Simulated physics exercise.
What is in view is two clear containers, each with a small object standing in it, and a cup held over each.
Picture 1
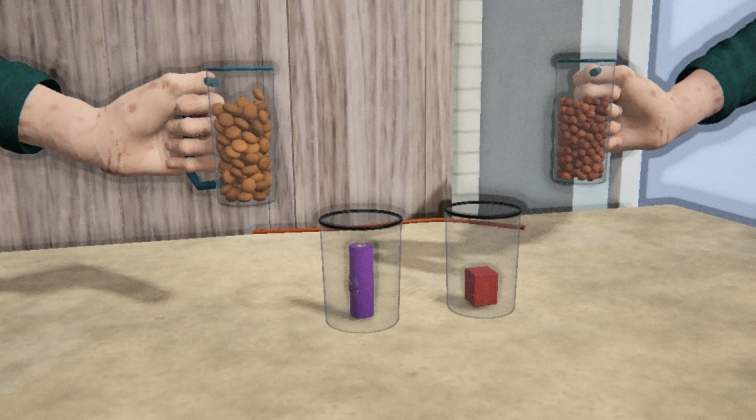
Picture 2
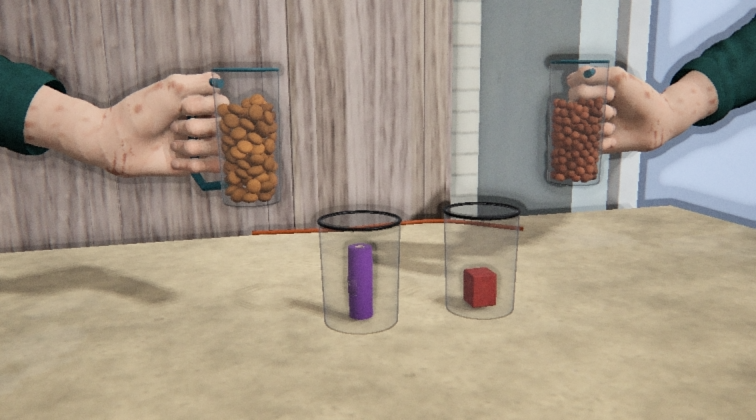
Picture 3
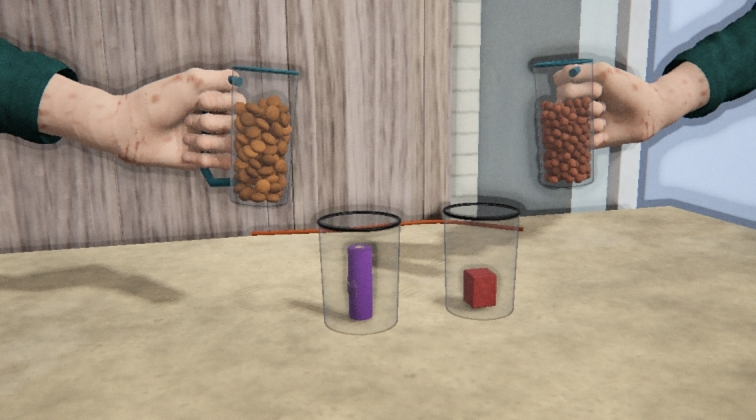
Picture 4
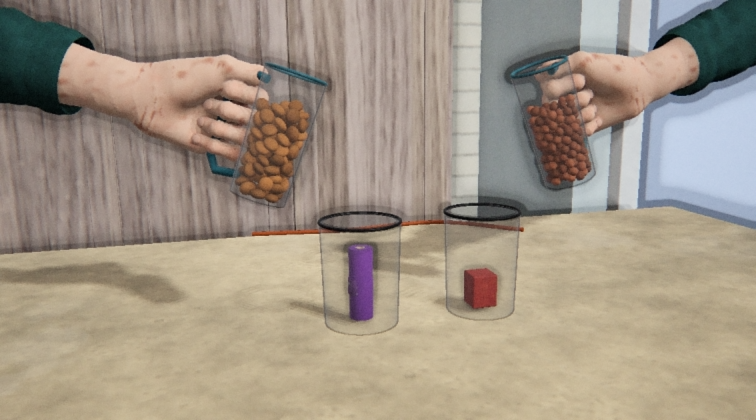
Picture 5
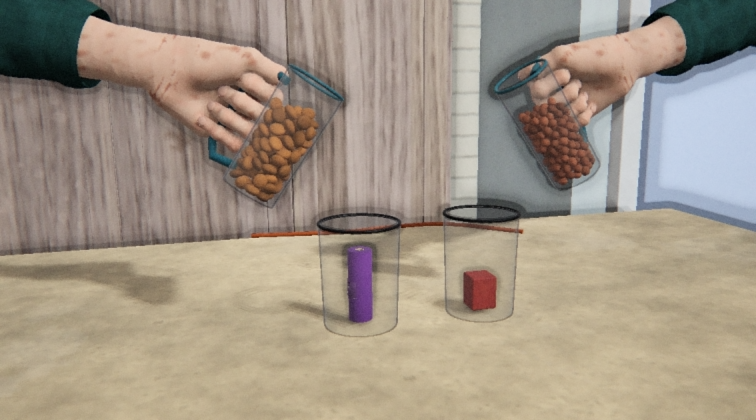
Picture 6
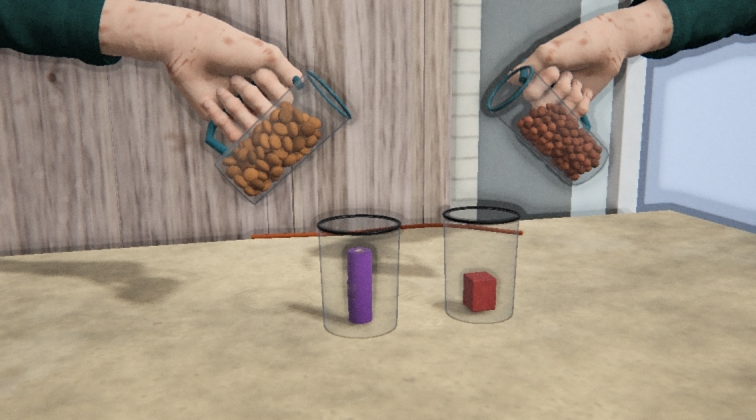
Two hands holding clear cups of small brown pieces moved slightly inward, then tilted them steadily toward each other above two clear containers, one holding a purple roll and the other a red block.
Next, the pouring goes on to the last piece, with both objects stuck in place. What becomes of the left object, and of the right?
At the end, left: I think it will rise above the heap. Right: I think it will be smothered completely.
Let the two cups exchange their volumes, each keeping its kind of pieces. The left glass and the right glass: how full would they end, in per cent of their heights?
Near 55 on the left, 60 on the right.
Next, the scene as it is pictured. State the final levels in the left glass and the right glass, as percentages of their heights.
Left side: 55 %; right side: 55 %.
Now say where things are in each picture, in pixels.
The first picture shows small roll in the left glass at (362, 280), reaching well over half way up; left cup at (244, 136), three quarters full of bits of cat kibble; small block in the right glass at (481, 286), reaching about a third of the way up; right cup at (582, 121), two thirds full of clay pellets.
The second picture shows left cup at (249, 137), upright; right cup at (576, 123), upright.
The third picture shows left cup at (262, 137), tipped 6°; right cup at (565, 124), tipped 6°.
The fourth picture shows left cup at (277, 137), tipped 20°; right cup at (555, 124), tipped 20°.
The fifth picture shows left cup at (282, 138), tipped 34°; right cup at (549, 126), tipped 34°.
The sixth picture shows small roll in the left glass at (360, 285); left cup at (282, 139), tipped 48°; small block in the right glass at (479, 292); right cup at (549, 128), tipped 48°.
Then, 0.40 s past the last view, left glass empty, all of its cupful still in the cup; right glass empty, all of its cupful still in the cup.
Then, 0.83 s past the last view, left glass nearly empty, nearly all of its cupful still in the cup; right glass nearly empty, nearly all of its cupful still in the cup.
Then, 1.34 s past the last view, left glass half full, none of its cupful still in the cup; right glass half full, none of its cupful still in the cup.
Finally, left glass half full (surface near (360, 267)), nothing beside it; right glass half full (surface near (480, 255)), nothing beside it; the left thing is still showing; the right thing is covered.
